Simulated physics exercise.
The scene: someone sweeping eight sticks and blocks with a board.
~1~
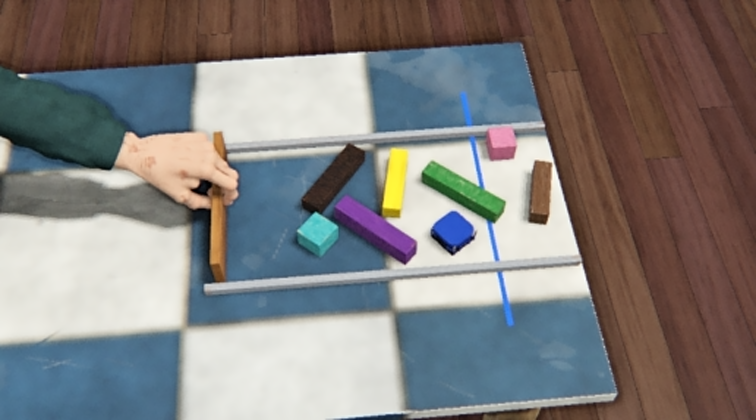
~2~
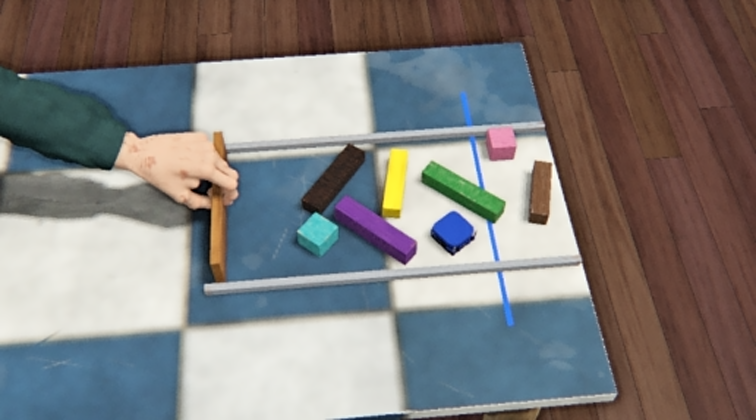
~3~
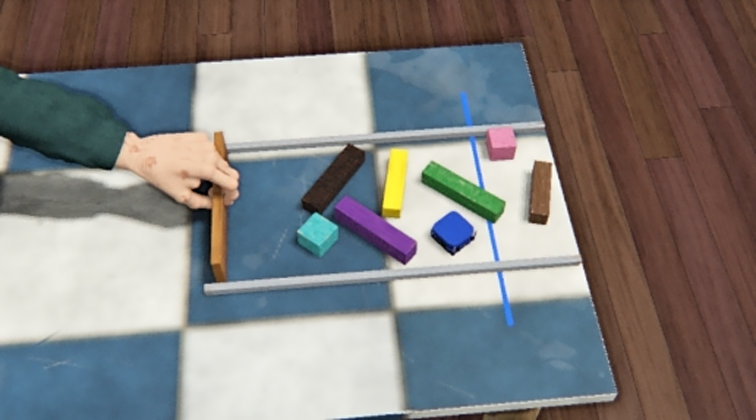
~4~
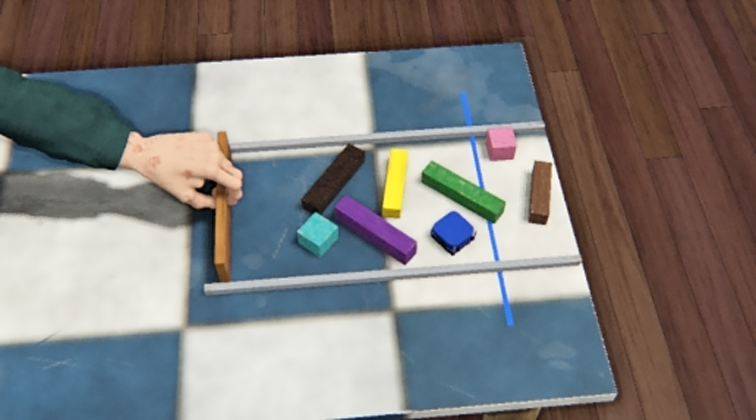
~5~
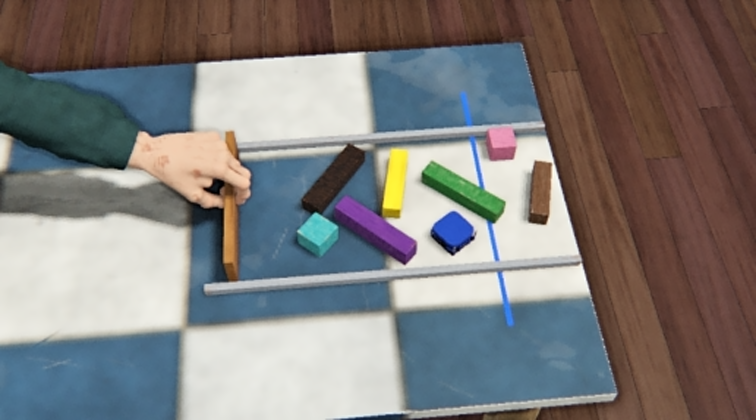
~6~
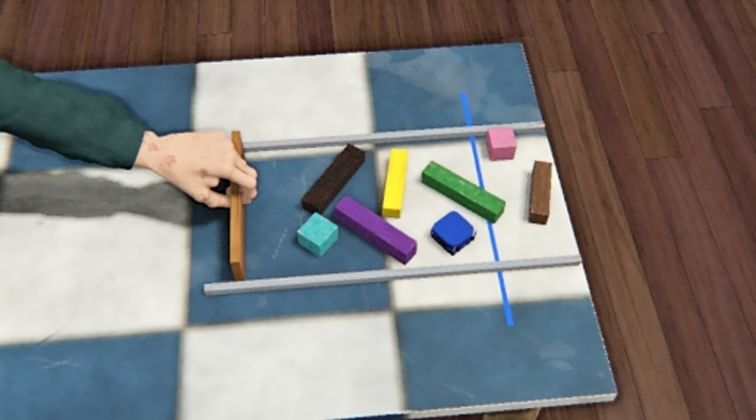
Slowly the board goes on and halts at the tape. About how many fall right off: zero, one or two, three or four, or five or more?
Outcome: The number that fall off is one or two.
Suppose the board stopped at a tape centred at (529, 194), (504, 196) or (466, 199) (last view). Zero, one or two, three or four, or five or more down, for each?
One after another: Five or more; three or four; either one or two.
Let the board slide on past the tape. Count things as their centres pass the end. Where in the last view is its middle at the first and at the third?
First at (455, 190), next at (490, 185).
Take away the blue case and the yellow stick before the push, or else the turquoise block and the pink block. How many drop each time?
Fallen: 0, and 1 in the other try.
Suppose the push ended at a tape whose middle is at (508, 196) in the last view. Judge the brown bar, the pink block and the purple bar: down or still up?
The brown bar tumbles off; the pink block goes over; the purple bar holds on.
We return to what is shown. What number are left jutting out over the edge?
It comes to 4.
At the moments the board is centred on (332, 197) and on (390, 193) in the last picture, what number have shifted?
By then 3, and 6.
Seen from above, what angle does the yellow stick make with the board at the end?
Near 10 degrees.
Early on, none off yet; brown bar at rest near (540, 192); pink block at rest near (501, 144); green bar at rest near (463, 192).
Finally, the number that fall off is one or two; lost, brown bar.
